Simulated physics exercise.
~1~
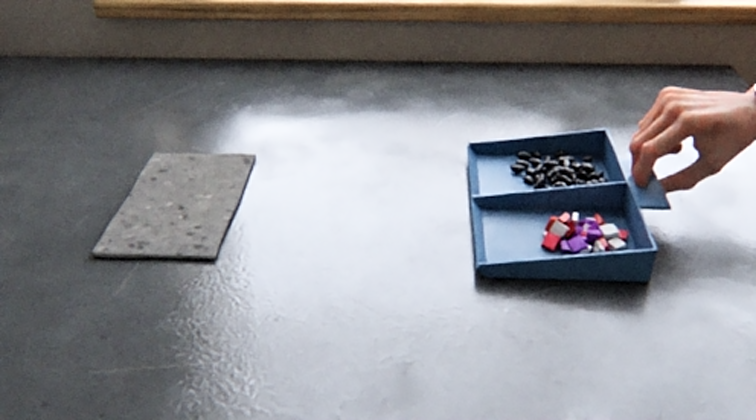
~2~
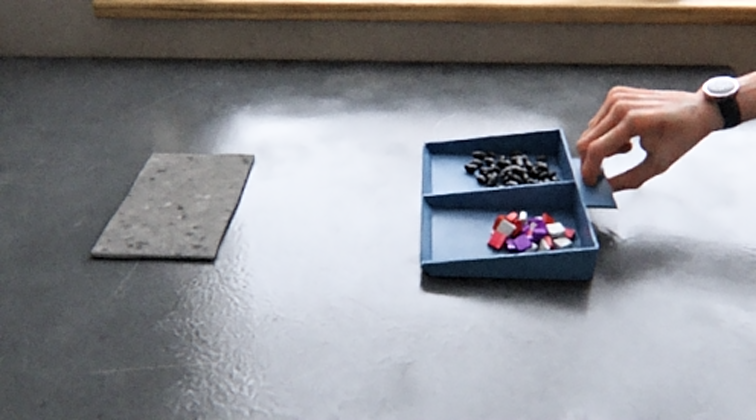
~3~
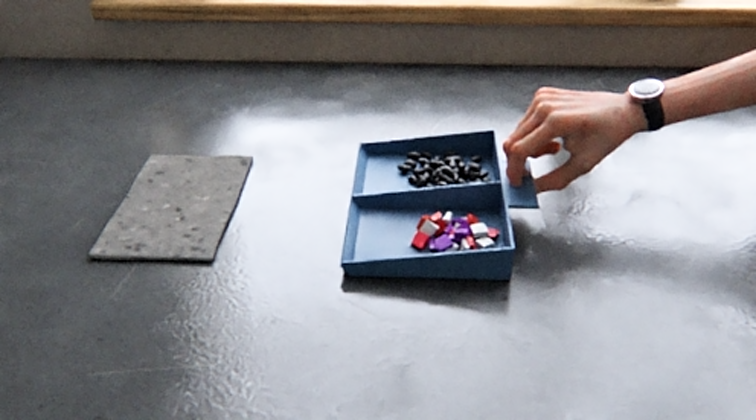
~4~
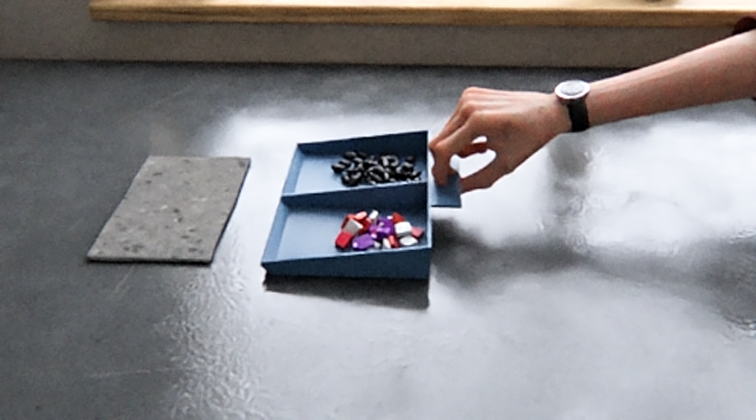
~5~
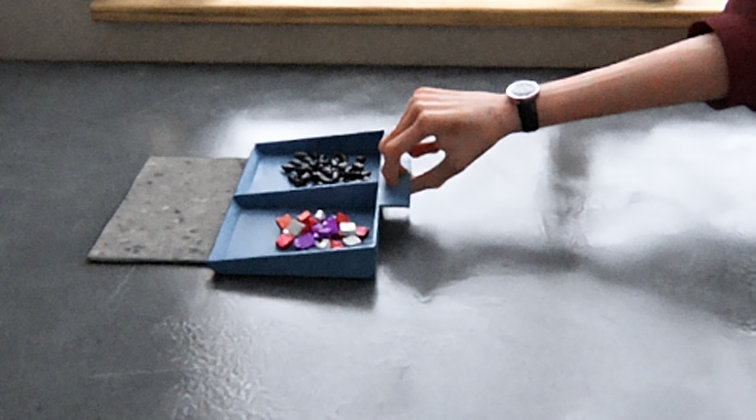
Hand sliding a blue two-compartment tray of black pieces and colourful bits leftward across a dark tabletop to a grey slab.
